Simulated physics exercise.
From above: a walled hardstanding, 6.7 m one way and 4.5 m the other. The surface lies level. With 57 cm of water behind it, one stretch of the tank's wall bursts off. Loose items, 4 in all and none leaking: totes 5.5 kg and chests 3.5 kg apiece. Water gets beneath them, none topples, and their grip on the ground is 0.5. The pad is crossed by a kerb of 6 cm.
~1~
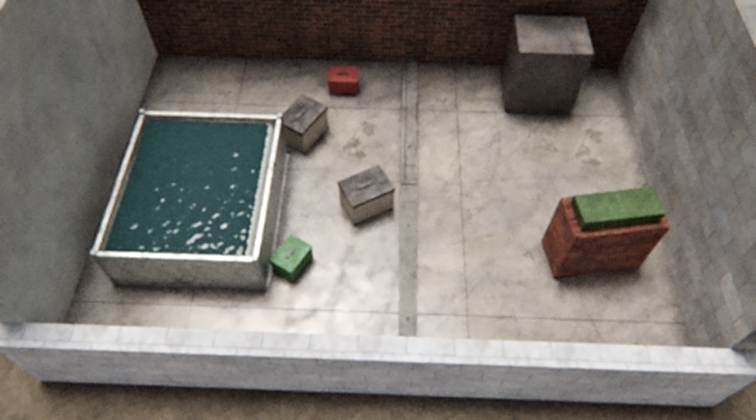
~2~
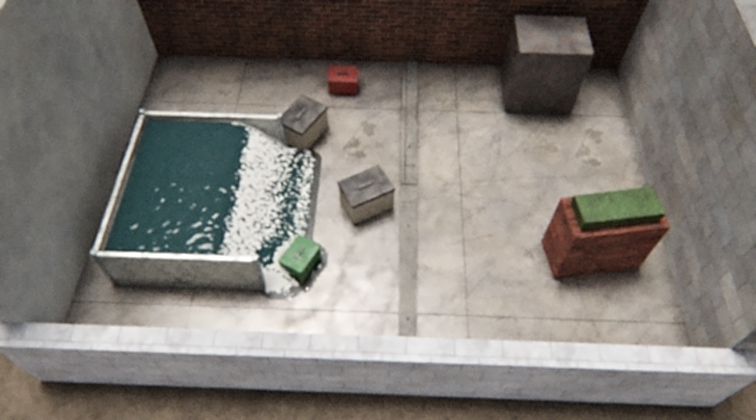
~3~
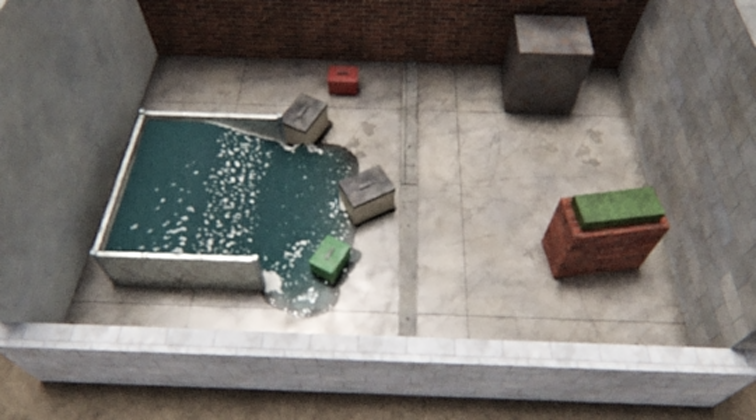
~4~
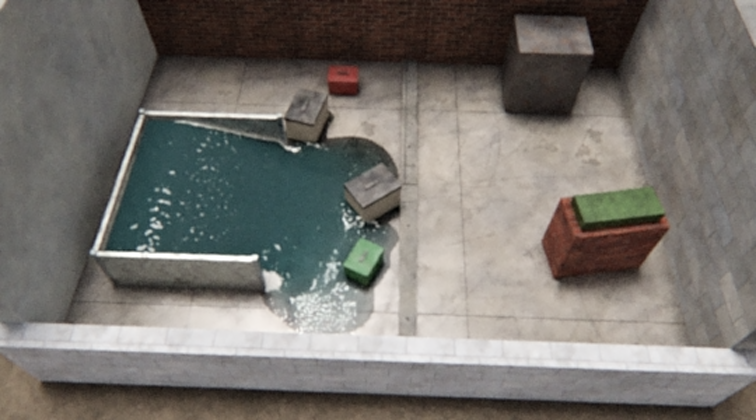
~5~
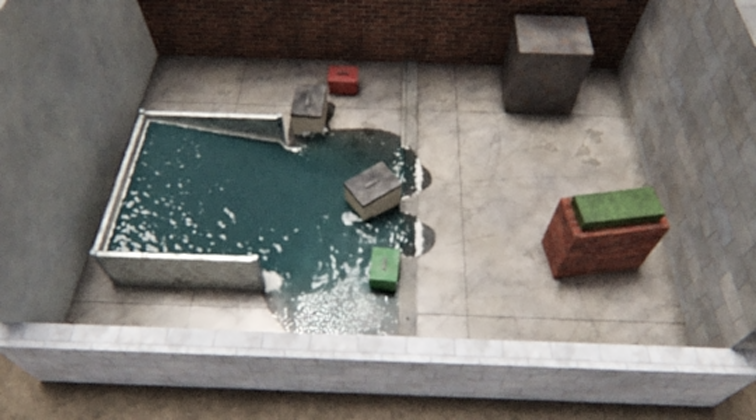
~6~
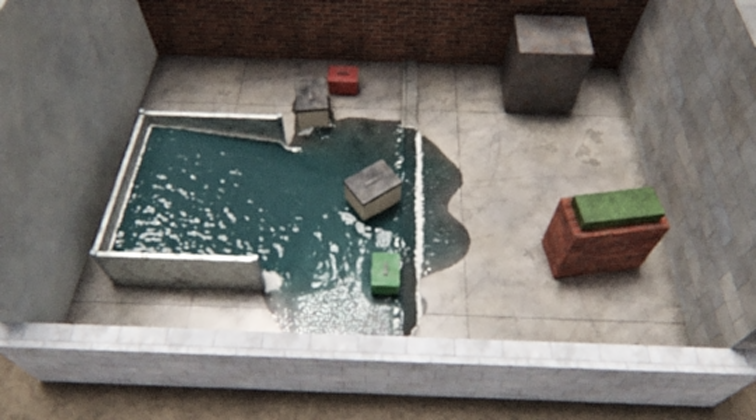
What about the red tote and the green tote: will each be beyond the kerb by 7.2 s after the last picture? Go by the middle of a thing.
The red tote is held back; the green tote crosses.
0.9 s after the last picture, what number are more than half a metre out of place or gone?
2 of them.
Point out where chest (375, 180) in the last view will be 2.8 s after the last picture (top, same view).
Around (630, 147).
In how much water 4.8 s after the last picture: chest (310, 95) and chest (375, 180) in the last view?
Roughly 2 and 10 cm.
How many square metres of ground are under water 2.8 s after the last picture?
About 23 m2.
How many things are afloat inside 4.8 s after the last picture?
I count 3.
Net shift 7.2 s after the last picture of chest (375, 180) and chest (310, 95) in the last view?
In turn: 150 cm, 140 cm.
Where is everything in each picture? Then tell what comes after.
The red tote at (343, 74) rests on the ground; the green tote at (291, 253), on the bottom; water covers 2.9 m2; 0 of 4 have shifted, in the first picture.
The red tote at (343, 74), on the bottom; the green tote at (300, 253) rests on the ground, 10 cm from its start; 3.8 m2 under water; 1 of 4 have shifted, in the second picture.
The red tote at (343, 74) rests on the ground; the green tote at (330, 254), on the bottom, 43 cm from its start; 4.9 m2 under water; 1 of 4 have shifted, in the third picture.
The red tote at (343, 74) rests on the ground; the green tote at (364, 257), on the bottom, 80 cm from its start; 6.2 m2 under water; 3 of 4 have shifted, in the fourth picture.
The red tote at (343, 74), on the bottom; the green tote at (385, 264), on the bottom, 104 cm from its start; water covers 7.7 m2; 3 of 4 have shifted, in the fifth picture.
The red tote at (343, 74), on the bottom; the green tote at (386, 269), afloat, 106 cm from its start; water covers 9.0 m2; 3 of 4 have shifted, in the sixth picture.
Then, 0.9 s after the last picture the red tote is near (343, 74), 0.0 m from its start, aground; the green tote is near (431, 300), 1.6 m from its start, aground; 2 of 4 are over the mark; 1 afloat.
Then, 2.8 s after the last picture the red tote is near (343, 74), 0.0 m from its start, aground; the green tote is near (674, 318), 4.0 m from its start, afloat; 2 of 4 are over the mark; 2 afloat.
Then, 4.8 s after the last picture the red tote is near (317, 76), 0.4 m from its start, aground; the green tote is near (656, 278), 3.9 m from its start, afloat; 2 of 4 are over the mark; 3 afloat.
Then, 7.2 s after the last picture the red tote is near (203, 74), 1.9 m from its start, aground; the green tote is near (662, 270), 4.1 m from its start, afloat; 2 of 4 are over the mark; 3 afloat.
